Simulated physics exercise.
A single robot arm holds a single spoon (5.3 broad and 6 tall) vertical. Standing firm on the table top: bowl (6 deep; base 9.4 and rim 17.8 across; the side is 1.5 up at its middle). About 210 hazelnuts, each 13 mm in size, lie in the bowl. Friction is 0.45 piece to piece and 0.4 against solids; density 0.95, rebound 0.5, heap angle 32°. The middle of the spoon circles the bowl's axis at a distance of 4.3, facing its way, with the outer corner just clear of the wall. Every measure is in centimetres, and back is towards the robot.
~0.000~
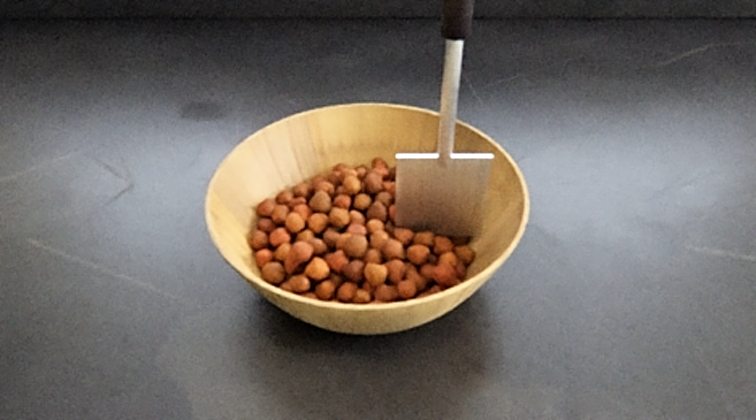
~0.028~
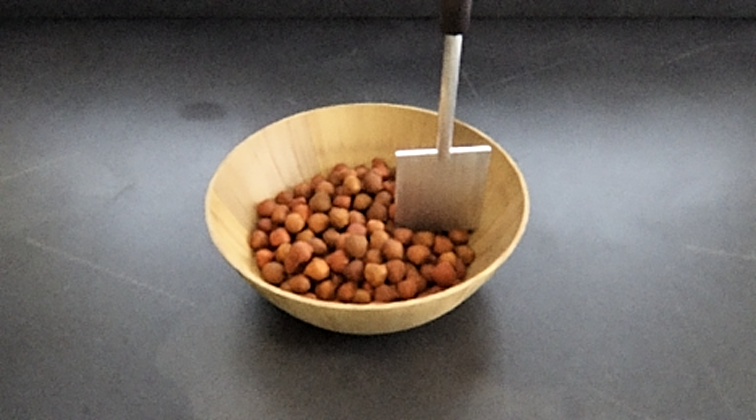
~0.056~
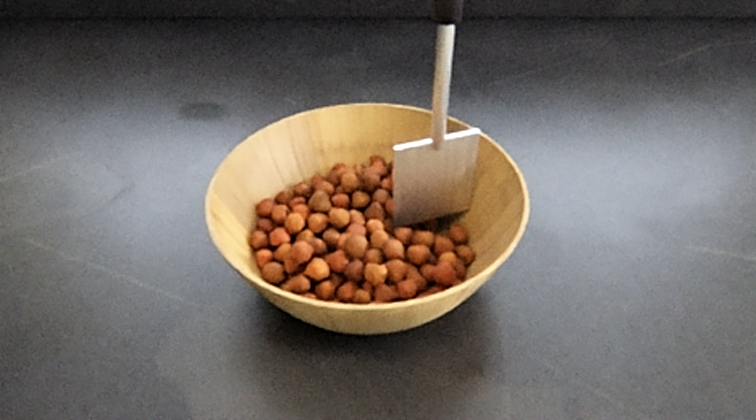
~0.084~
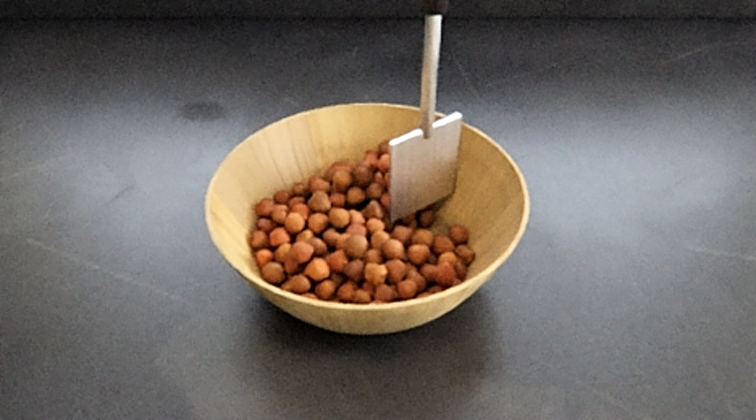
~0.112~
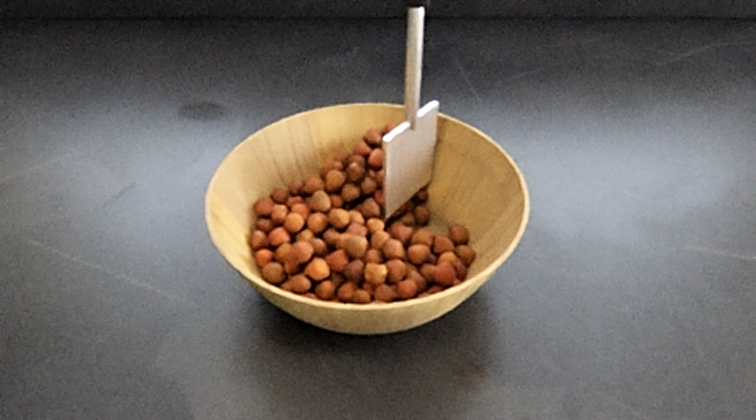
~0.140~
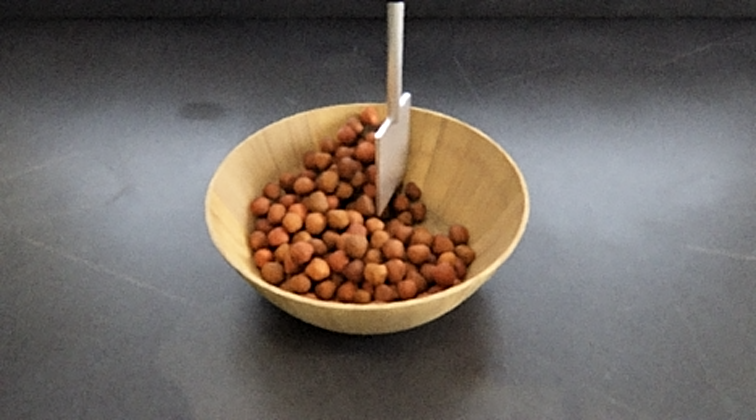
A wooden bowl of reddish-brown hazelnuts sits on a dark grey, lightly scratched table top, seen from above at an angle by a still camera. A flat, square silver spoon with a thin metal neck and dark handle stands upright in the bowl's right side. It sweeps back and leftward along the wall, turning nearly edge-on and pushing nuts into a higher heap at the back.
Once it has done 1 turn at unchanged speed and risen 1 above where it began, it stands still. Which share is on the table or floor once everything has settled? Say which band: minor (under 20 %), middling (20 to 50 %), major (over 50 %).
Band: Minor.
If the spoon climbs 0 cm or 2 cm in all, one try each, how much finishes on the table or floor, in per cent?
Roughly 20 percent, then roughly 10 percent.
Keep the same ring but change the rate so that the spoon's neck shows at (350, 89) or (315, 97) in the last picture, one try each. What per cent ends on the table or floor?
Roughly 25 and 35 percent, in that order.
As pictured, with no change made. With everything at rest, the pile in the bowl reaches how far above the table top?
Around 6.0 cm above the table.
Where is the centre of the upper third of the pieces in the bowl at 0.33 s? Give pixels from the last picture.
Upper-third centre: Approx. (279, 237) px.
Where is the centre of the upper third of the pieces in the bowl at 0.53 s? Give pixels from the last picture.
Centre estimate: (445, 245).
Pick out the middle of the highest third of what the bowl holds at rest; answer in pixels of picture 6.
Roughly at pixel (431, 199).
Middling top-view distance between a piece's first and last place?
Around 5 cm.
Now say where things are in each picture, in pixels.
Spoon neck at (447, 133), 0° round; upper third of the load around (355, 219), from x 260 to 465, top at y 165; 213 in the bowl, in the first picture.
Spoon neck at (446, 128), 6° round; upper third of the load around (355, 219), from x 260 to 465, top at y 165, in the second picture.
Spoon neck at (439, 116), 21° round; upper third of the load around (360, 215), from x 260 to 465, top at y 165, in the third picture.
Spoon neck at (428, 106), 37° round; upper third of the load around (357, 207), from x 260 to 465, top at y 150, in the fourth picture.
Spoon neck at (412, 98), 53° round; upper third of the load around (355, 202), from x 260 to 465, top at y 135, in the fifth picture.
Spoon neck at (394, 92), 69° round; upper third of the load around (345, 193), from x 260 to 465, top at y 120; 213 in the bowl, in the sixth picture.
By 0.33 s, 181° round, highest piece 9 above the table; 206 in the bowl, 1 on the table or floor, 6 in flight or on the tool.
By 0.53 s, 293° round, highest piece 8 above the table; 192 in the bowl, 17 on the table or floor, 4 in flight or on the tool.
By 0.82 s, 0° round, highest piece 5 above the table; 186 in the bowl, 27 on the table or floor.
By 1.52 s, 0° round, highest piece 5 above the table; 186 in the bowl, 27 on the table or floor.
Final count, 186 in the bowl, 27 on the table or floor. That is 13 % on the table or floor.
